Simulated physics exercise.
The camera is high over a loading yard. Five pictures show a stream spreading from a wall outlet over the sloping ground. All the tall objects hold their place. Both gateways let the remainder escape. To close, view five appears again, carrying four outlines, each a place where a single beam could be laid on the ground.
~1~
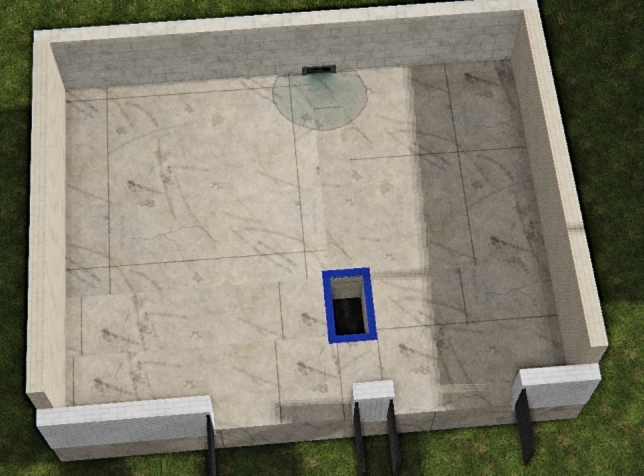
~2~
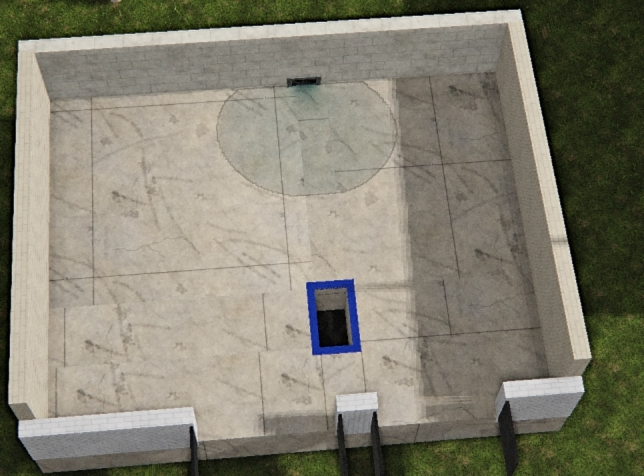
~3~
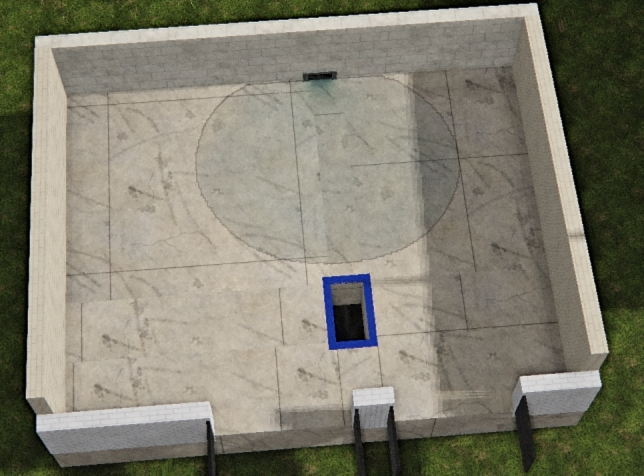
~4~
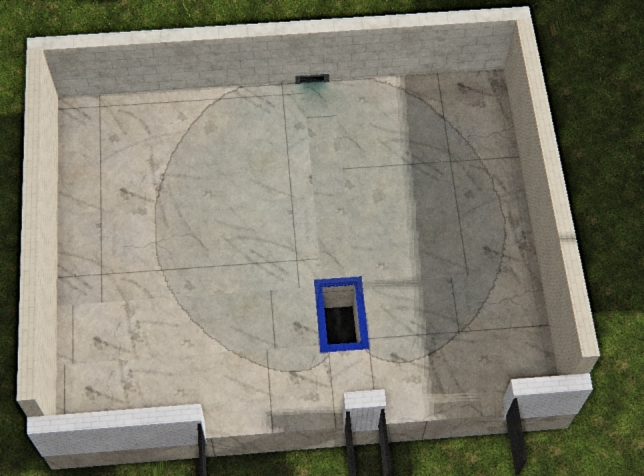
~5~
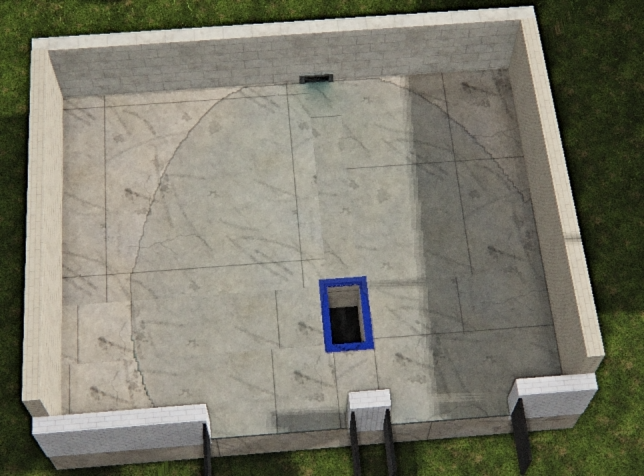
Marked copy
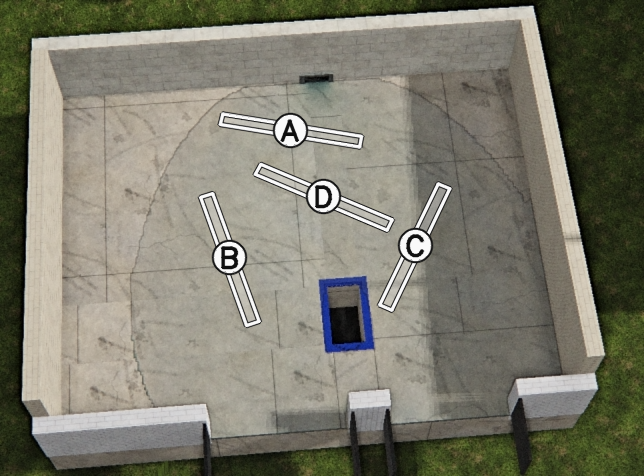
Shallow water spreading in a widening round sheet from a wall outlet across a walled yard, reaching and surrounding a blue-rimmed pit.
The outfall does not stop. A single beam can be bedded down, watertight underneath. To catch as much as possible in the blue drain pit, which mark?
C works best here.
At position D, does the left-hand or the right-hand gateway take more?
The right gate.
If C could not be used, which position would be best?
B it is.
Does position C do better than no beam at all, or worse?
Better.
On the marked copy, A from (221, 119) to (360, 141); B from (206, 195) to (252, 323); C from (385, 307) to (444, 186); D from (258, 169) to (389, 224).
For position A, about 2 % of the stream goes into the blue drain pit, about 98 % out by the gates.
For position B, about 24 % of the stream goes into the blue drain pit, about 75 % out by the gates.
For position C, about 47 % of the stream goes into the blue drain pit, about 52 % out by the gates.
For position D, about 2 % of the stream goes into the blue drain pit, about 98 % out by the gates.
